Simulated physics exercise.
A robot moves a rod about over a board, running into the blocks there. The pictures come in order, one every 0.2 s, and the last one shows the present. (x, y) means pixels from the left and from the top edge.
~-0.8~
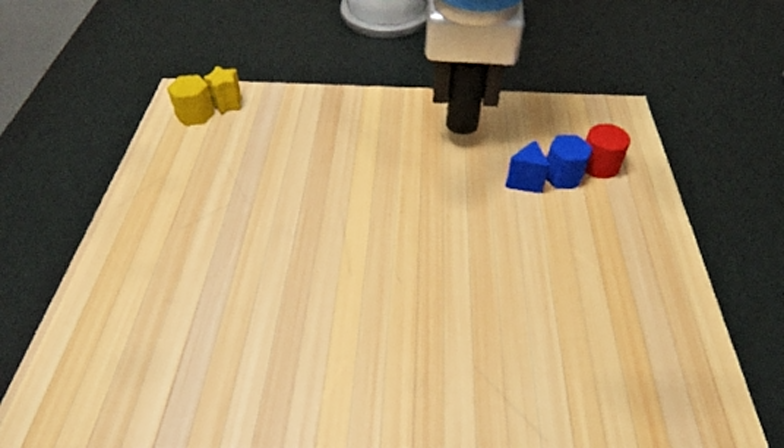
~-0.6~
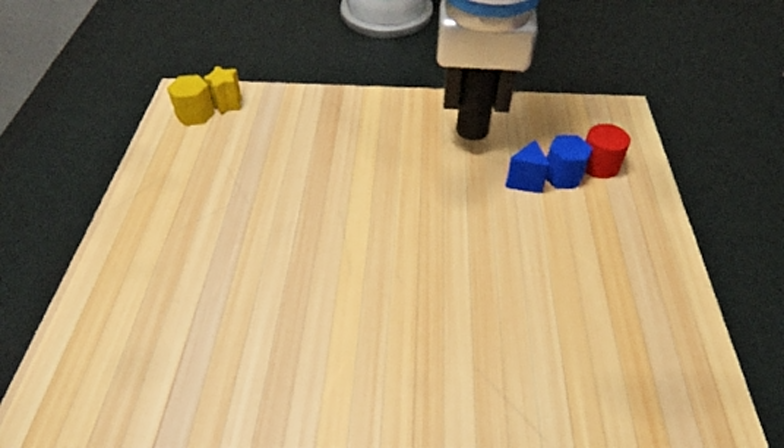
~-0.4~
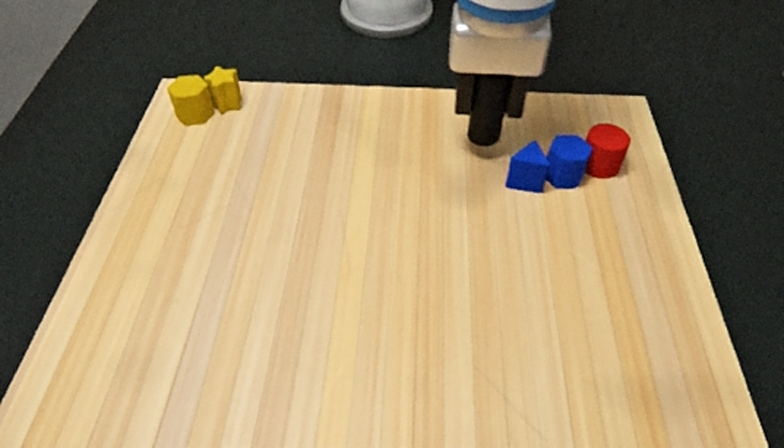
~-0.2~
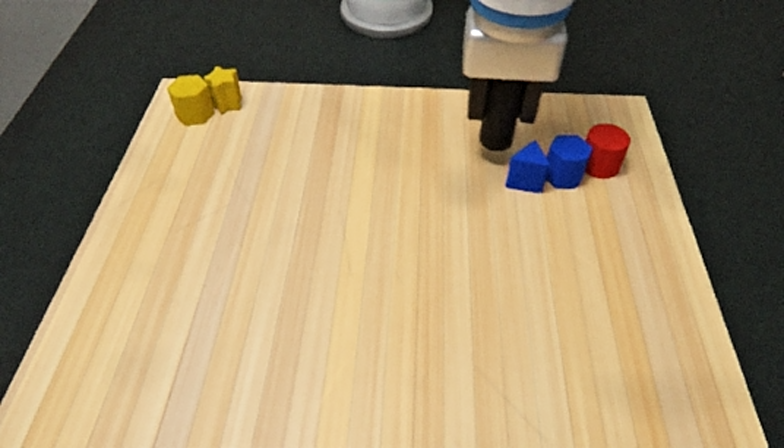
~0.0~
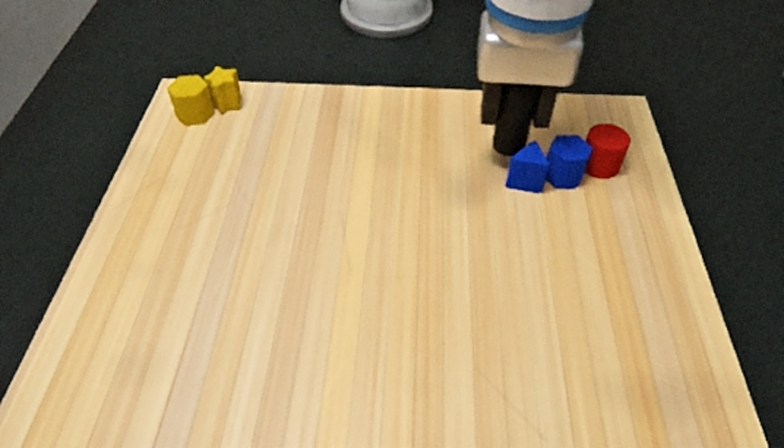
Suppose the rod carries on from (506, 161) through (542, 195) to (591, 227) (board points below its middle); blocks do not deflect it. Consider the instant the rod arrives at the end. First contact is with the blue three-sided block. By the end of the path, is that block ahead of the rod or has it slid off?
The block lies off to the side or behind.
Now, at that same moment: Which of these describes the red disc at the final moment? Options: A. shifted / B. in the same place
I'll go with B - in the same place.
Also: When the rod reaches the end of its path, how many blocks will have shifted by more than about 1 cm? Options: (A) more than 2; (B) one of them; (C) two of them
(B)
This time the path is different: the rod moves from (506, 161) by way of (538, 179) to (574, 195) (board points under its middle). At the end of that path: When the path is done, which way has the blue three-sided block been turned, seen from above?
From above, it turns clockwise.
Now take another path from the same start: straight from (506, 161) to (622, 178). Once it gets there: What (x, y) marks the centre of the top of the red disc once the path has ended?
Near (659, 133).
The first path, step by step. One third of the way, rod (534, 168); blue three-sided block (550, 175), turned 30° clockwise.
Two thirds of the way, rod (562, 192); blue three-sided block (575, 202), turned 50° clockwise.
At the end, rod (597, 212); blue three-sided block (590, 218), turned 80° clockwise; blue hexagonal block unmoved; red disc unmoved.
